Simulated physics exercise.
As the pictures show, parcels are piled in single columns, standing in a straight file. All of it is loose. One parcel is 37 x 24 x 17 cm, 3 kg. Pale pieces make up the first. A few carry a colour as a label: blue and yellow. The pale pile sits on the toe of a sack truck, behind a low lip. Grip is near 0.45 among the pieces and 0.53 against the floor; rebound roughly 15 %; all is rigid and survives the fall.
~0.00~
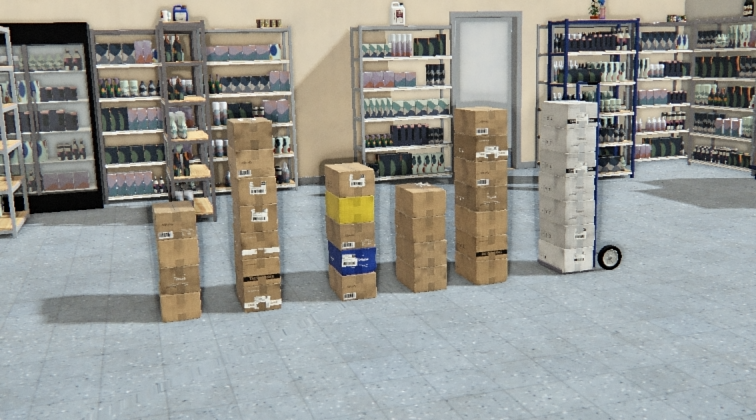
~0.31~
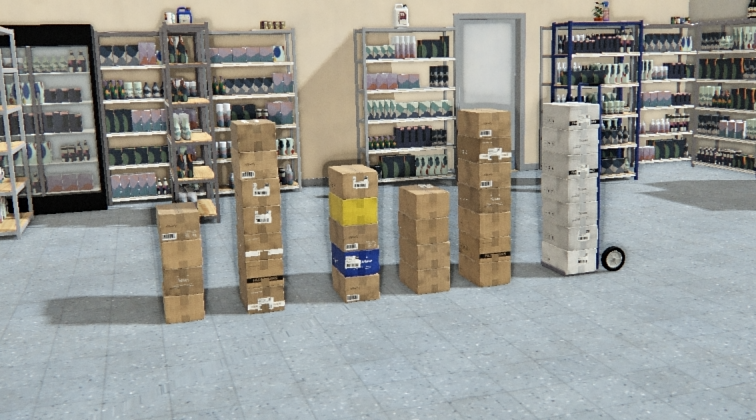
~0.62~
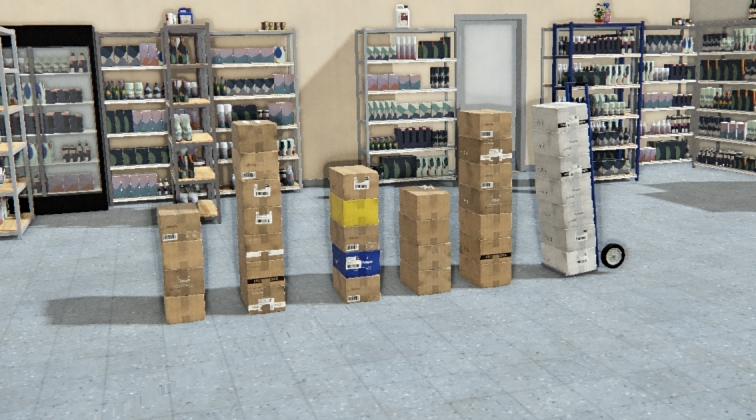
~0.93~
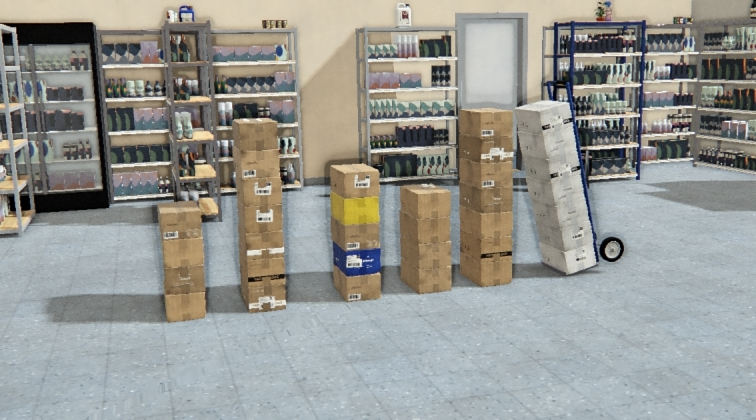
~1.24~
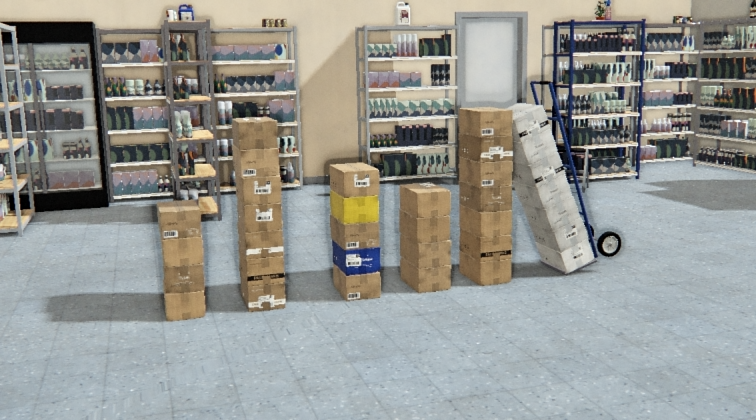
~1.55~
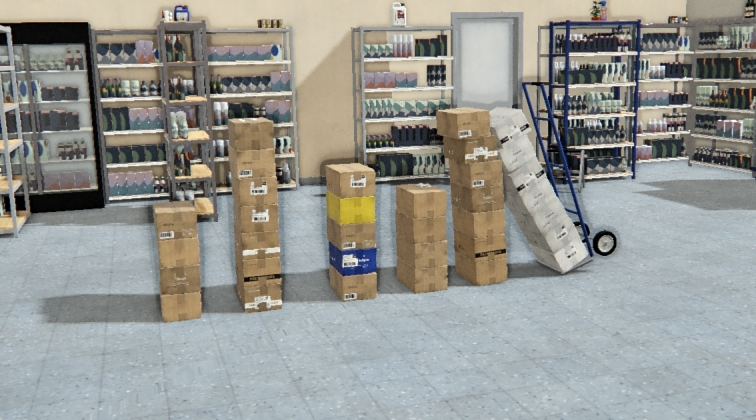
The clip opens on six columns of boxes standing in a row in a shop, the white stack at right resting on a blue sack truck. The truck tilts leftward, leaning the white boxes over until they press against the neighbouring brown column, whose upper boxes shift left.
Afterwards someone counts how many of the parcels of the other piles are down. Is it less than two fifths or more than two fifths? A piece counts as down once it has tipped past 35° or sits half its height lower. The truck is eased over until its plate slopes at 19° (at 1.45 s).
Ending down: More than two fifths.
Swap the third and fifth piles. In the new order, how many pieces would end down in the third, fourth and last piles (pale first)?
In that case third 7, fourth 5, last 4.
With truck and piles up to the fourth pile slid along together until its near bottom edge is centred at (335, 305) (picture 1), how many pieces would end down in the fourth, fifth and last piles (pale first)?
In that case fourth 5, fifth 7, last 4.
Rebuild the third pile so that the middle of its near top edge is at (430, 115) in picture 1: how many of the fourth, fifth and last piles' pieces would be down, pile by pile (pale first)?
Then fourth 5, fifth 7, last 4.
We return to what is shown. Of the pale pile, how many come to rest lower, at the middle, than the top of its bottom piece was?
The count is 2.
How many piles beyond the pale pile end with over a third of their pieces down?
The count is 5.
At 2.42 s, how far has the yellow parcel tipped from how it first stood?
About 5°.
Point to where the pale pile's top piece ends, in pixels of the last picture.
Around (416, 209).
After 2.02 s, 7 of the pale pile down; none of the 27 other parcels down, 8 disturbed.
After 2.42 s, 7 of the pale pile down; 7 of the 27 other parcels down; blue parcel 7° from how it stood; yellow parcel 7° from how it stood.
After 3.10 s, 7 of the pale pile down; 16 of the 27 other parcels down; blue parcel 43° from how it stood, 11 cm lower; yellow parcel 31° from how it stood, 16 cm lower.
After 3.80 s, 7 of the pale pile down; 27 of the 27 other parcels down; blue parcel 43° from how it stood, 11 cm lower; yellow parcel 40° from how it stood, 27 cm lower.
In the end (4.7 s), 7 of the pale pile down; 27 of the 27 other parcels down; blue parcel 43° from how it stood, 11 cm lower; yellow parcel 39° from how it stood, 28 cm lower. That is 100 per cent. From the last view, middles, blue parcel near (301, 277), yellow parcel near (235, 257).
